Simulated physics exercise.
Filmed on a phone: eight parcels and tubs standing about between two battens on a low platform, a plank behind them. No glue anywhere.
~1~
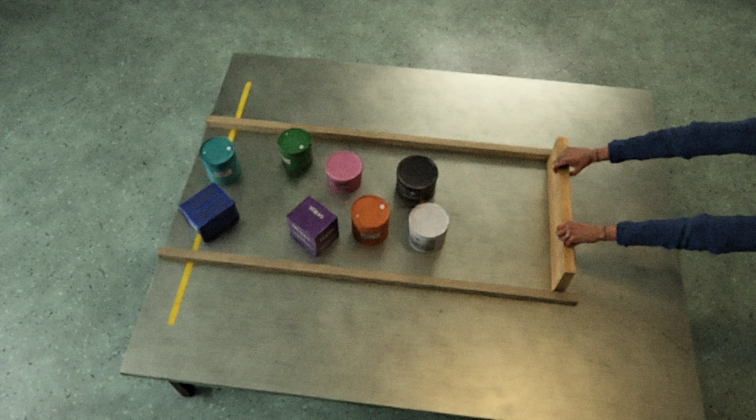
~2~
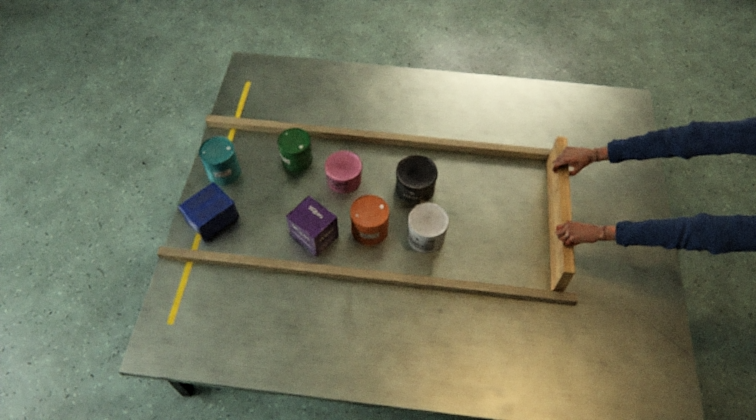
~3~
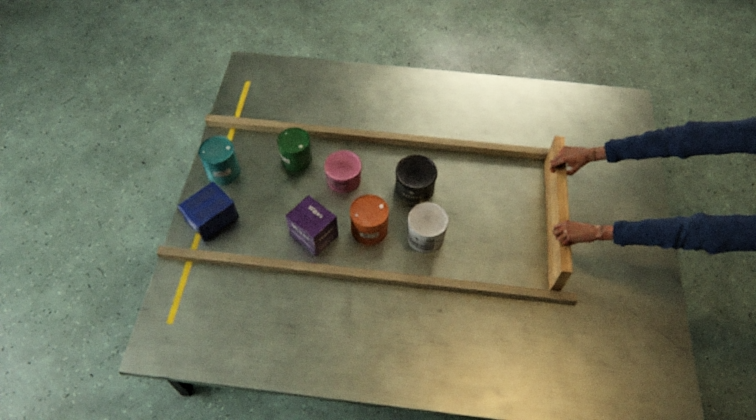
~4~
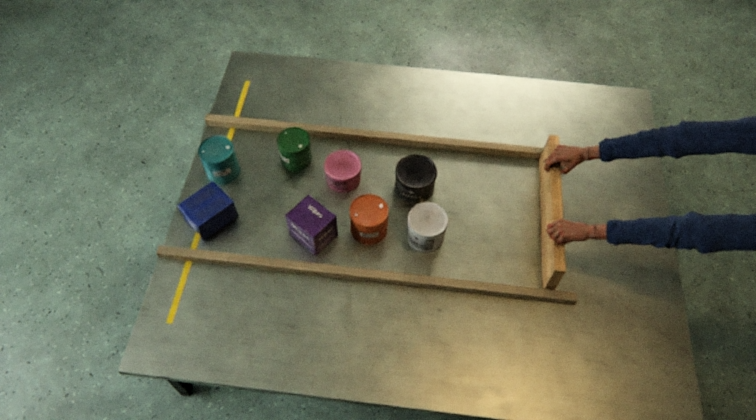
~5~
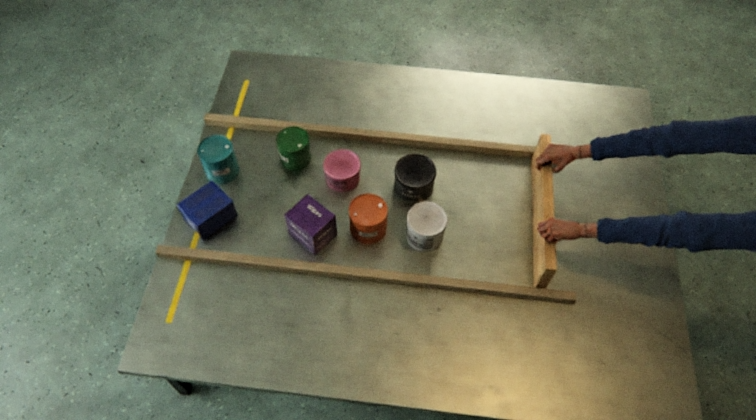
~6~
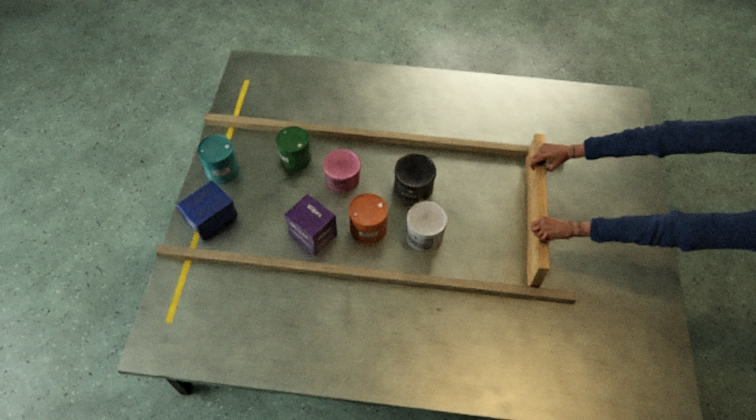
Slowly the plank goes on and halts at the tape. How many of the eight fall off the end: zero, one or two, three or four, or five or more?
In the end the number that fall off is three or four.
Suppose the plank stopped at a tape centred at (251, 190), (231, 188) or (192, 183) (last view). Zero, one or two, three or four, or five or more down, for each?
For each place: Either one or two; three or four; five or more.
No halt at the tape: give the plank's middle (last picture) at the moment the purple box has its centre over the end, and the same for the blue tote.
At (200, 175) for the purple box; at (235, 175) for the blue tote.
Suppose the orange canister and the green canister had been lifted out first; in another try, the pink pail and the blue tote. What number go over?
The counts: 3 and 2.
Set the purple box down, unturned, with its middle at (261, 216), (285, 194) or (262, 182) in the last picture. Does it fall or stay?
The purple box does not fall; falls; comes down.
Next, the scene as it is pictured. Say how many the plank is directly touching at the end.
In contact: 4.
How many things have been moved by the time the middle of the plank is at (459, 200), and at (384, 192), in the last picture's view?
The counts are 0 and 5.
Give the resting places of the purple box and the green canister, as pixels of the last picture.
The purple box stops around (172, 227); the green canister around (210, 129).
Soon after, none off yet; turquoise canister at rest near (219, 160); blue tote at rest near (208, 211); green canister at rest near (294, 148).
Then, none off yet; turquoise canister at rest near (219, 160); blue tote at rest near (208, 211); green canister moved about its own width near (271, 137).
By the end, the number that fall off is three or four; fallen, orange canister, pink pail, blue tote and turquoise canister.
